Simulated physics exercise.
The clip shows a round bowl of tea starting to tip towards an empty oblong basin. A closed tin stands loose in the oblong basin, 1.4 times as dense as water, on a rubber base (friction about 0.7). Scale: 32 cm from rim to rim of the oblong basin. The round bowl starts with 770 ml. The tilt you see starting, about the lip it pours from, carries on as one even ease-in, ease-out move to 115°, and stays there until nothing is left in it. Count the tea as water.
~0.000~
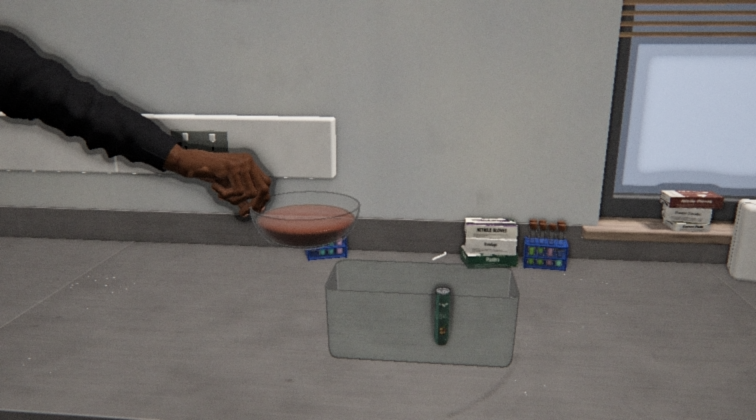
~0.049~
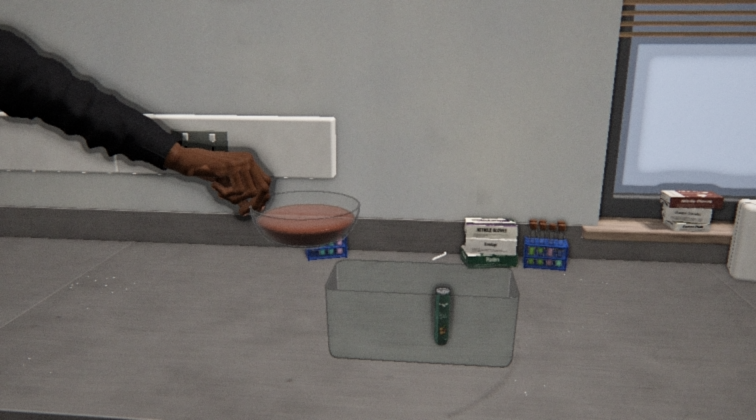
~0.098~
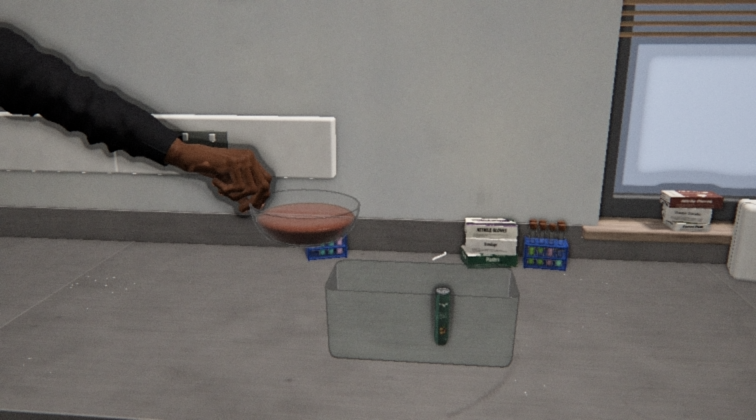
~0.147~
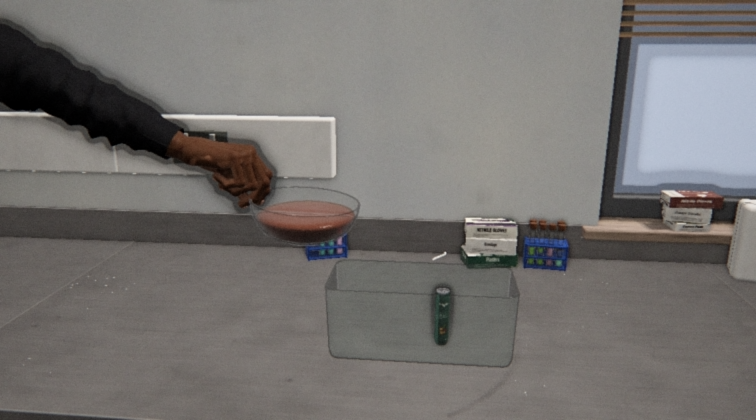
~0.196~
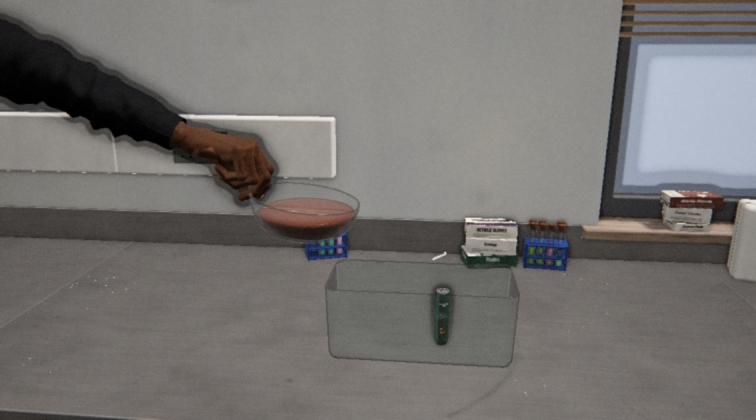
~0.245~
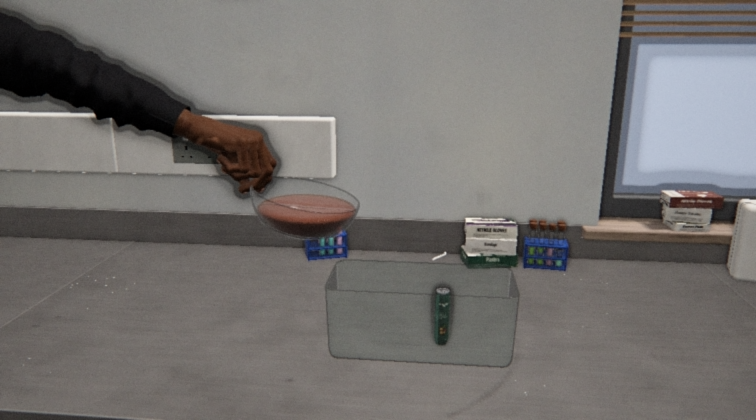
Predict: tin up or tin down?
The tin goes over.
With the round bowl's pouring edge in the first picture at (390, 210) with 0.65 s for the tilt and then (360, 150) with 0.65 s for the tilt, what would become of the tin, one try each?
First it keeps standing; then it keeps standing.
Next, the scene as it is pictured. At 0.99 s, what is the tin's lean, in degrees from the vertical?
Near 15° from upright.
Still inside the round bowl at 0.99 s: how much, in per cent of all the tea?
Some 0 per cent.
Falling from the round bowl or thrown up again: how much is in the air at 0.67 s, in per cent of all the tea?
About 48 per cent.
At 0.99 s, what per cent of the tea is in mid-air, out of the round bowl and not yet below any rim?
Near 7 in a hundred.
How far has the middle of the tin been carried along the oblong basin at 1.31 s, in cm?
Some 6 cm.
After 0.67 s the tilt is 71° and 37 per cent is still to pour; the tin stands where it began.
After 0.99 s the tilt is 108° and 0 per cent is still to pour; the tin leans 14°.
After 1.31 s the tilt is 115° and 0 per cent is still to pour; the tin lies on its side.
After 1.67 s the tilt is 115° and 0 per cent is still to pour; the tin lies on its side.
In the end the tin lies on its side.
